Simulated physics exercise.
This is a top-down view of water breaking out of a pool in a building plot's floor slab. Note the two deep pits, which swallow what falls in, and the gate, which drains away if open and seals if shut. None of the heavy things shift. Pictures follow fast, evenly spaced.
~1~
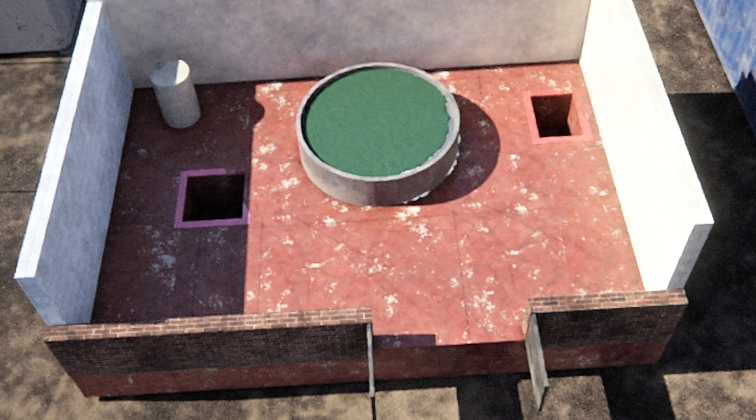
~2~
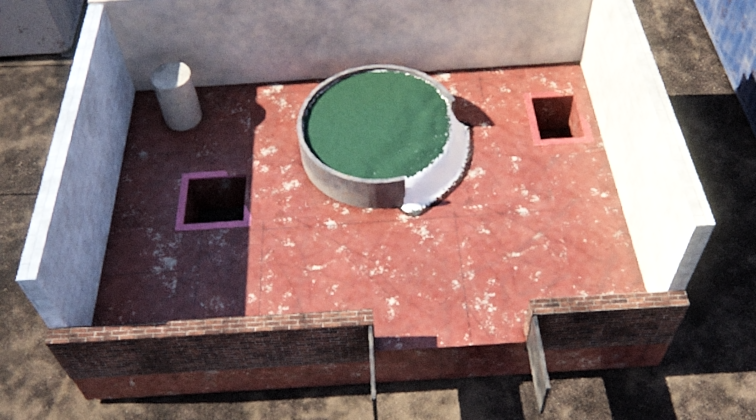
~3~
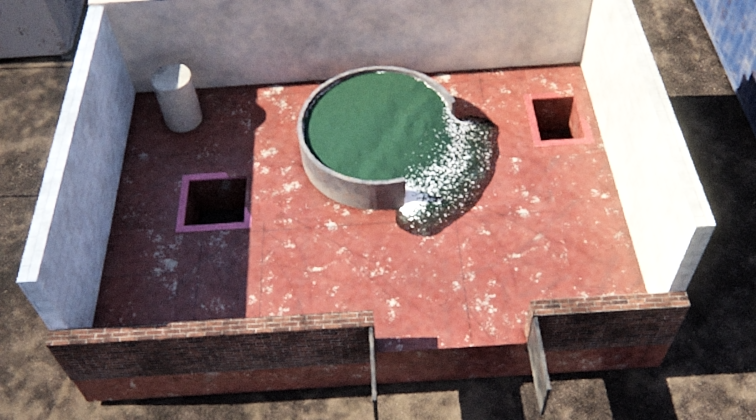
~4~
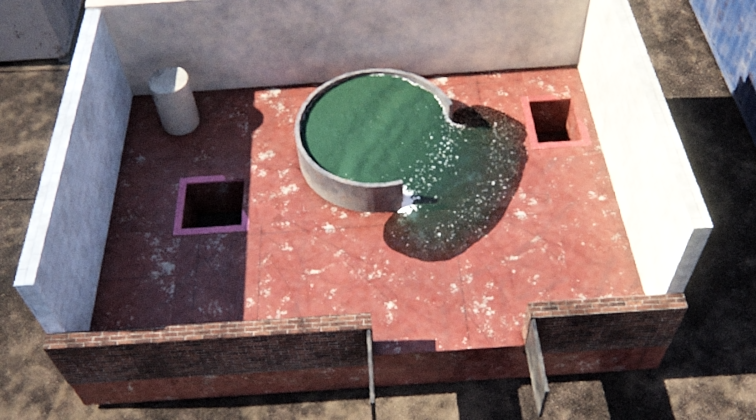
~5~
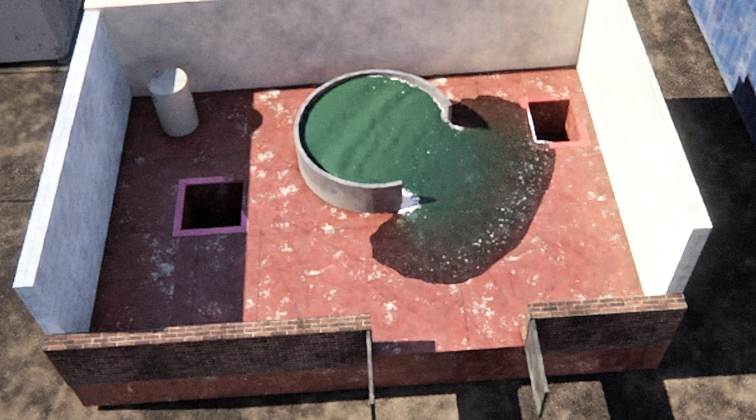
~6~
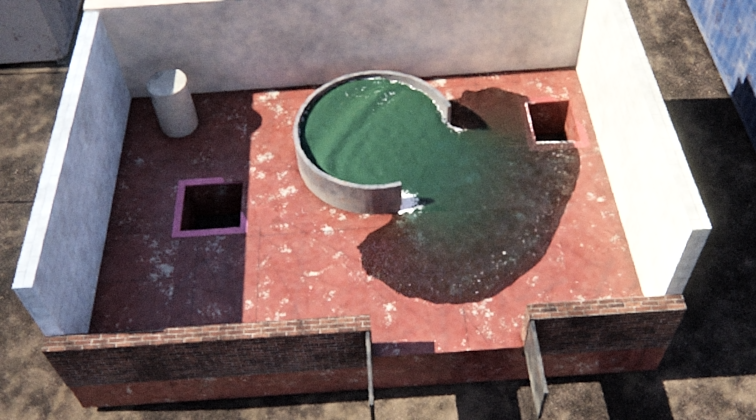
At the start, a round tank of green water stands whole on a walled red floor with two square pits and a gap in the front brick wall. Its right side opens, and water pours out in white froth, then spreads rightward and toward the front in a widening dark sheet, reaching the right pit's edge.
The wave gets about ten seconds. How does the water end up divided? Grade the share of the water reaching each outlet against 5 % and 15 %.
By my reckoning the gate goes over 15 %, the pink pit stays under 5 %, the red pit goes over 15 %.
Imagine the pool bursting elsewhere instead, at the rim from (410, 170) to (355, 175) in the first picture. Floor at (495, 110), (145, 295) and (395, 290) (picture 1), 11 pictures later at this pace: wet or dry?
First point spared, second point spared, third point swamped.
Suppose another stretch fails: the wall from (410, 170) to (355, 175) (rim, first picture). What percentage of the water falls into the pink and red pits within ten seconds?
Per cent: Pink 4, red 0.
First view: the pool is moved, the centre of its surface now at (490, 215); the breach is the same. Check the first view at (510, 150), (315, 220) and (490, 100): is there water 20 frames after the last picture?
Spot 1 wetted, spot 2 unwetted, and spot 3 wetted.
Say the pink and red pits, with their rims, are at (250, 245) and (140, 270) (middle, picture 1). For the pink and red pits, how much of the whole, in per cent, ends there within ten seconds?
Per cent by pit - pink: 4 / red: 6.
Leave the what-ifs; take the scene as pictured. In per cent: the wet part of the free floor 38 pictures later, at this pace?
It comes to roughly 60 in a hundred.
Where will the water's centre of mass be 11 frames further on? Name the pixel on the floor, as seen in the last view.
Centre of mass: Roughly (459, 189).
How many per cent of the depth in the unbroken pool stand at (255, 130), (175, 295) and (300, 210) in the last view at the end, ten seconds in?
0, 8 and 2 in a hundred, in turn.
A moment on, water covers 35 % of the floor; the gate 0 %, the pink pit 0 %, the red pit 2 %.
Next, water covers 35 % of the floor; the gate 2 %, the pink pit 0 %, the red pit 5 %.
Then, water covers 35 % of the floor; the gate 6 %, the pink pit 0 %, the red pit 10 %.
Later, water covers 60 % of the floor; the gate 13 %, the pink pit 0 %, the red pit 18 %.
In the end, water covers 80 % of the floor; the gate 21 %, the pink pit 2 %, the red pit 24 %.
